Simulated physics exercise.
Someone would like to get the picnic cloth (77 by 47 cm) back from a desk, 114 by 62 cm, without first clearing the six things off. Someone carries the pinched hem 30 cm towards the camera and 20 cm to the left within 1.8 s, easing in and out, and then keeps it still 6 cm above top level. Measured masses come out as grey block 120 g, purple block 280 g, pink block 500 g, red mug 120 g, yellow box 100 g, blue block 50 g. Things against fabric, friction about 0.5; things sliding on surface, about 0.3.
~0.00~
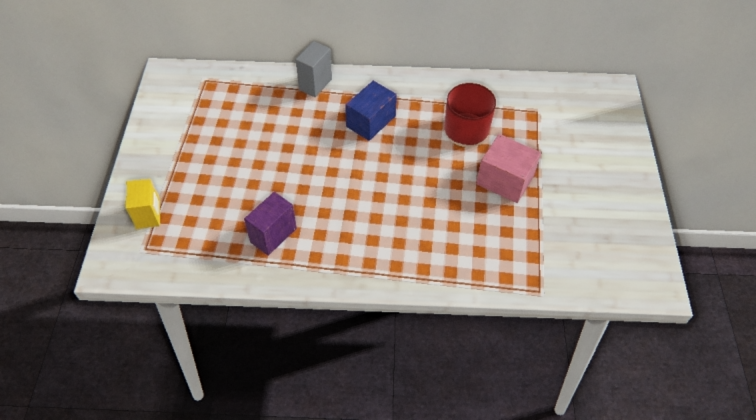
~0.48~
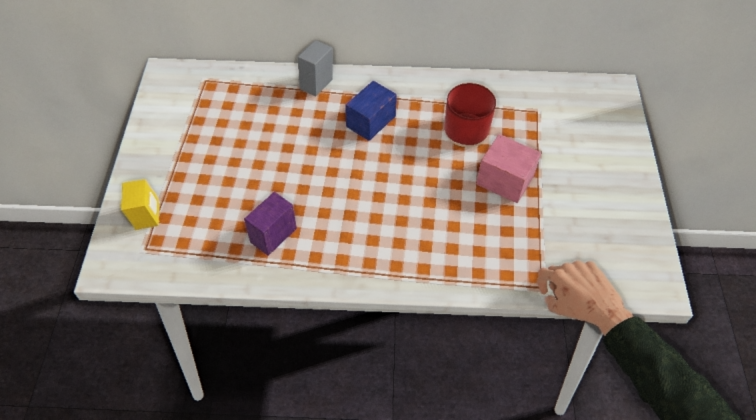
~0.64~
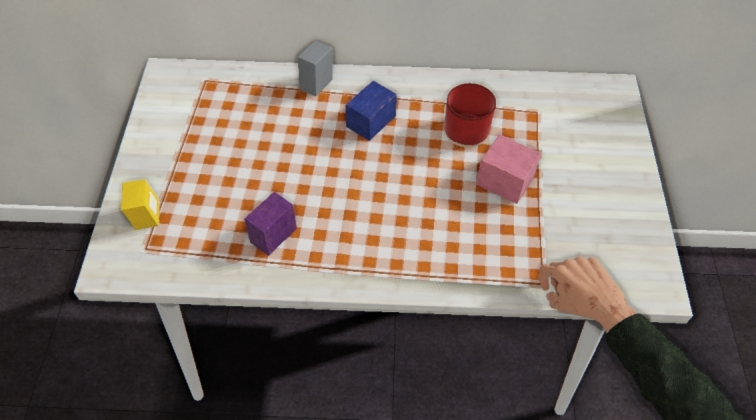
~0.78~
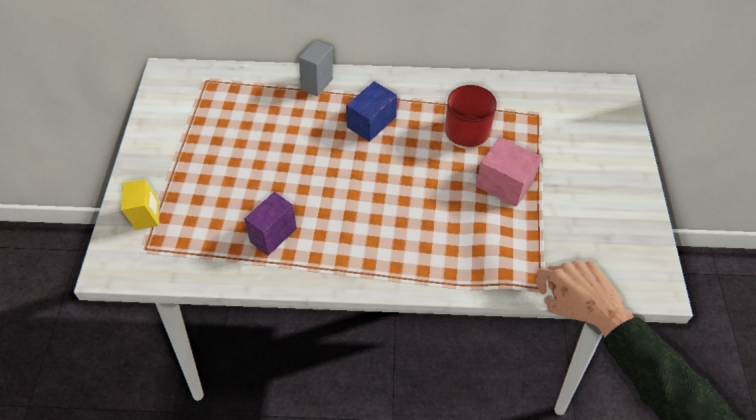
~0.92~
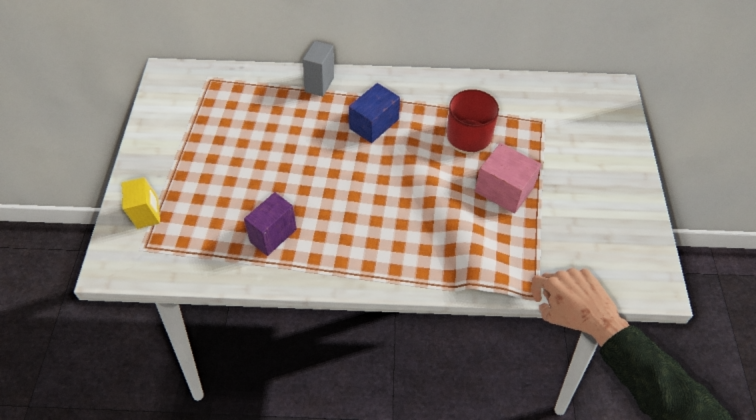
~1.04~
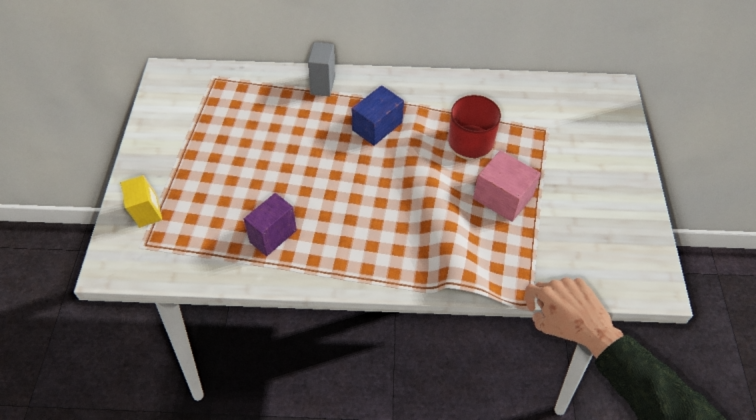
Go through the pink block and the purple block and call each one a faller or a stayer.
Pink block: Faller. Purple block: Stayer.
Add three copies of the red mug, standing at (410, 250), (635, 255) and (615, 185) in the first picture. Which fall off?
Taking them one by one: Is lost, then is left on top, then is left on top.
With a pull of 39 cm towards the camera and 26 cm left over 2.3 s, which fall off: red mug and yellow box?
So the red mug comes down, and the yellow box does not fall.
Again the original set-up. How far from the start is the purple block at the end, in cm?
Net shift, approx.: Purple block = 4 cm.
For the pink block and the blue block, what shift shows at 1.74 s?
Estimate: Pink block near 25 cm, blue block near 15 cm.
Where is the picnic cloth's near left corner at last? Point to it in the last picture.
In the final picture it's somewhere around (151, 203).
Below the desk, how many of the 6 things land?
1 in all.
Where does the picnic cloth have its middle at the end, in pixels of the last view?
(356, 257) or thereabouts.
After 1.4 s, 95 % of the picnic cloth is still over the top; pink block 13 cm off its start, purple block 1 cm off its start, red mug 11 cm off its start.
After 1.7 s, 85 % of the picnic cloth is still over the top; pink block 23 cm off its start, purple block 4 cm off its start, red mug 21 cm off its start.
After 2.1 s, 80 % of the picnic cloth is still over the top; pink block 33 cm off its start at (490, 306), purple block 4 cm off its start at (254, 226), red mug 30 cm off its start at (498, 219).
After 2.4 s, 70 % of the picnic cloth is still over the top; pink block over the edge, purple block 5 cm off its start, red mug 41 cm off its start.
After 4.0 s, 70 % of the picnic cloth is still over the top; pink block over the edge, purple block 5 cm off its start at (253, 230), red mug 40 cm off its start at (475, 271), blue block 27 cm off its start at (417, 199).
